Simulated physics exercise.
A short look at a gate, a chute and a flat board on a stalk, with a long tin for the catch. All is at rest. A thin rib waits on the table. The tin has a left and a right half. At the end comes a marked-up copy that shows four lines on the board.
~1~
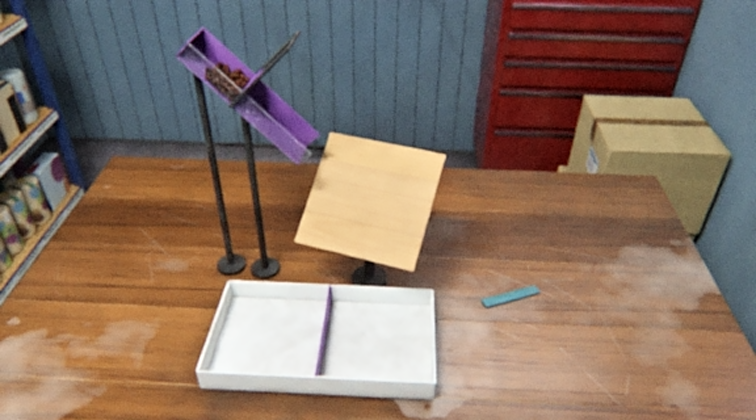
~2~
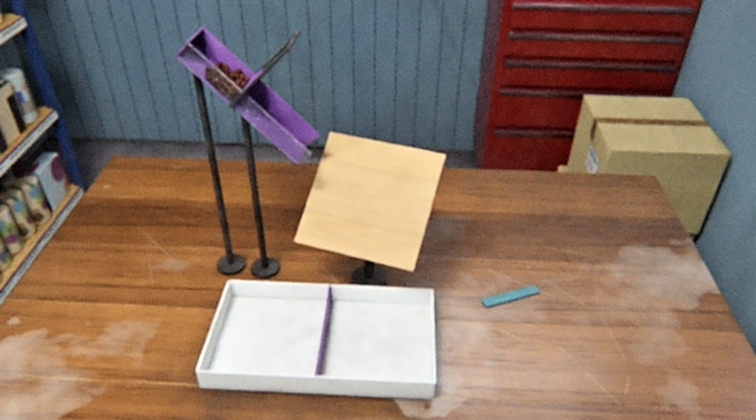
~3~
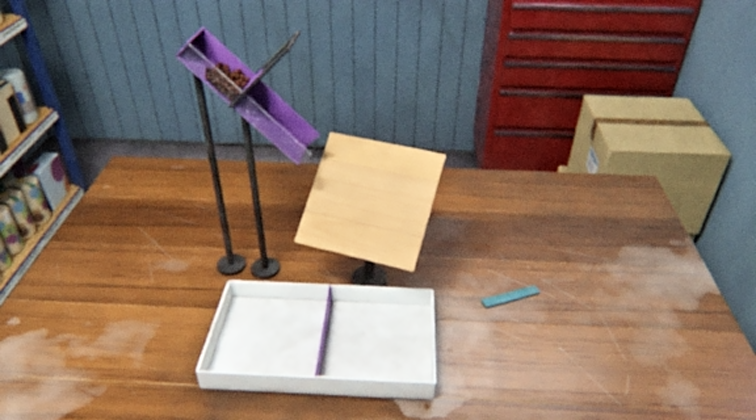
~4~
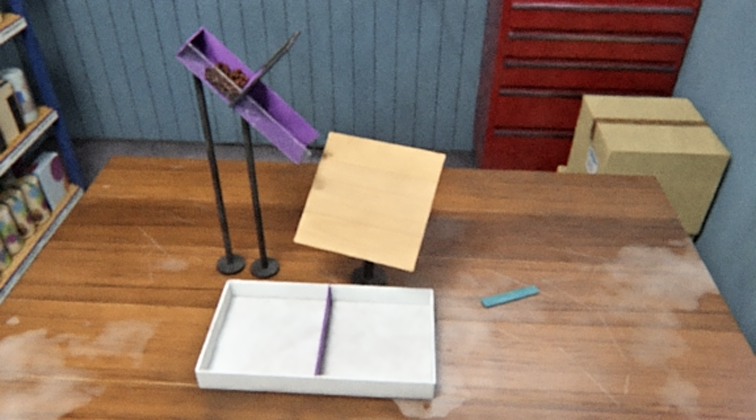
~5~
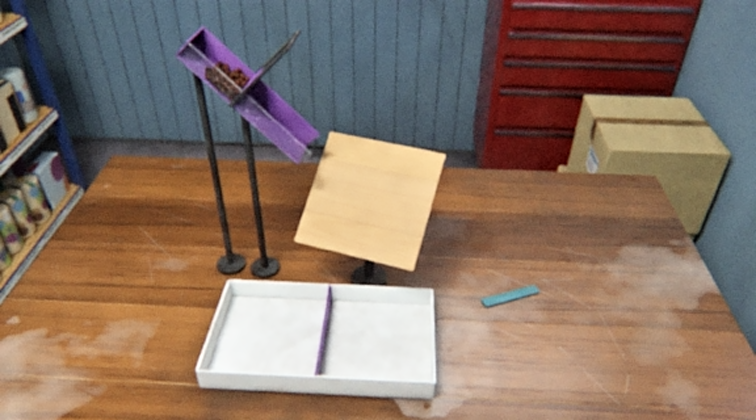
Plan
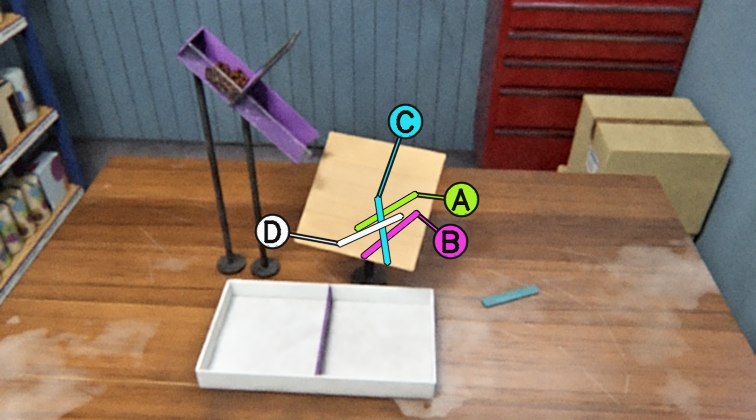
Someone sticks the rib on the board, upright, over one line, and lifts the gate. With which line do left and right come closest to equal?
A.
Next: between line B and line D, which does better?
The answer is B.
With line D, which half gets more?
Left.
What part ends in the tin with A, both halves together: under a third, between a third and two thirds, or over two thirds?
Line A gives over two thirds.
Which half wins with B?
The right half.
On the marked copy, line A from (415, 194) to (357, 228); line B from (416, 213) to (364, 255); line C from (377, 198) to (387, 262); line D from (400, 216) to (339, 243).
With A, of what is caught, close to half in the left half, close to half in the right.
With B, of what is caught, close to a quarter in the left half, the bulk in the right.
With C, of what is caught, a small share in the left half, the bulk in the right.
With D, of what is caught, all but a few in the left half, a small share in the right.
